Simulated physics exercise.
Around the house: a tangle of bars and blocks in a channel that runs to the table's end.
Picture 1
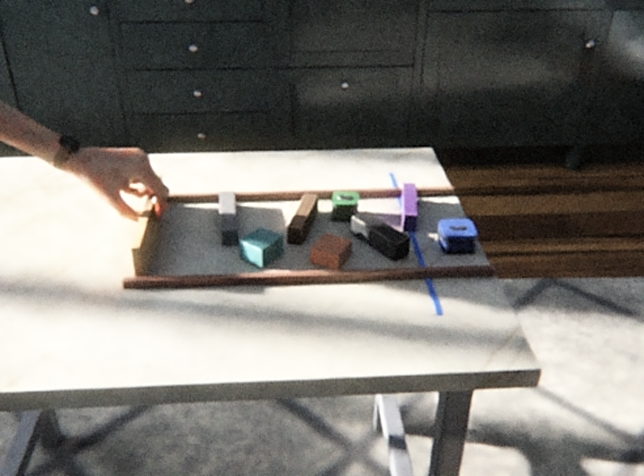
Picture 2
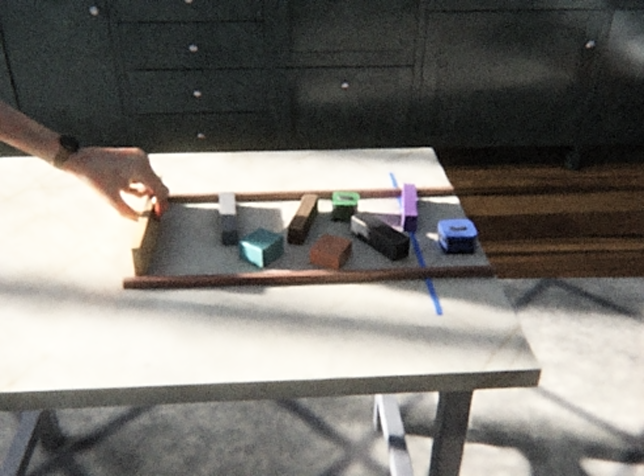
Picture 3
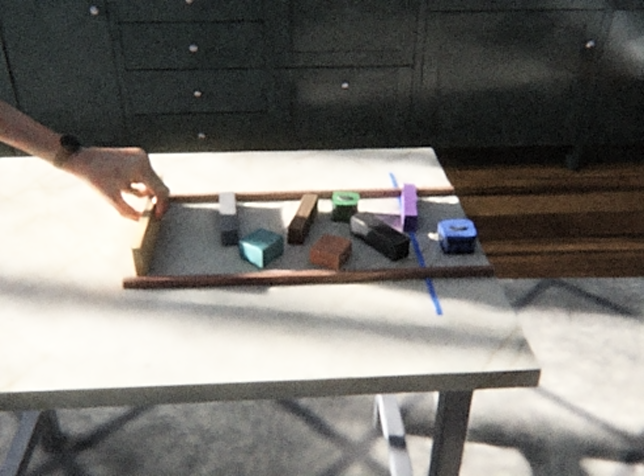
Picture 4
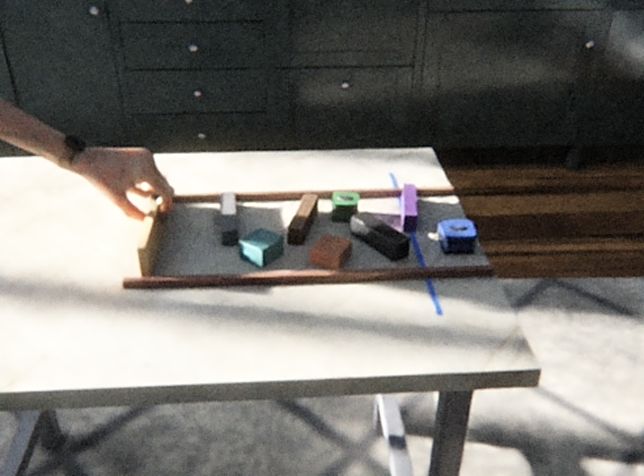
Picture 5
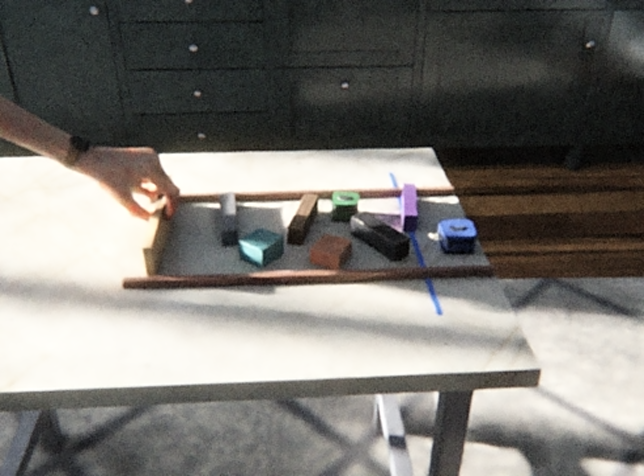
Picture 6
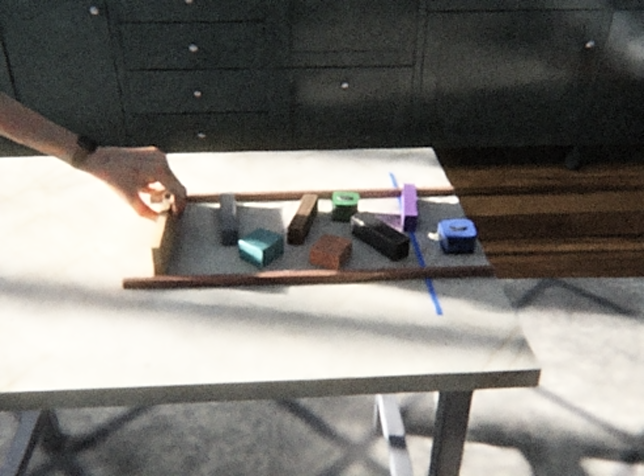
A hand held a wooden board upright at the left end of a channel on a table and slid it slowly a short way right, while the scattered coloured blocks and bars stayed still.
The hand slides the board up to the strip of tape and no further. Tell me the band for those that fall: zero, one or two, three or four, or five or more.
In the end the number that fall off is one or two.
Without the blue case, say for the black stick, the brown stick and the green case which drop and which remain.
The black stick holds on; the brown stick holds on; the green case does not fall.
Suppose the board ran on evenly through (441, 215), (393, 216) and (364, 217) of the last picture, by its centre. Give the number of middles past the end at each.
It would be 5, 1 and 0.
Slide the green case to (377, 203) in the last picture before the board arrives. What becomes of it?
The green case remains up.
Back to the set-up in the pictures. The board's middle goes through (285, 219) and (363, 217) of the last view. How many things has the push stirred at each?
By then 4, and 8.
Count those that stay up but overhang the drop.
1 of them.
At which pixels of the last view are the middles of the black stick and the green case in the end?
First (471, 229), then (447, 204).
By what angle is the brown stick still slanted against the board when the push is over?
Roughly 0° out of line.
Soon after, none off yet; blue case at rest near (457, 237); purple bar at rest near (409, 207); black stick at rest near (380, 235).
At rest, the number that fall off is one or two; fallen, purple bar and blue case.
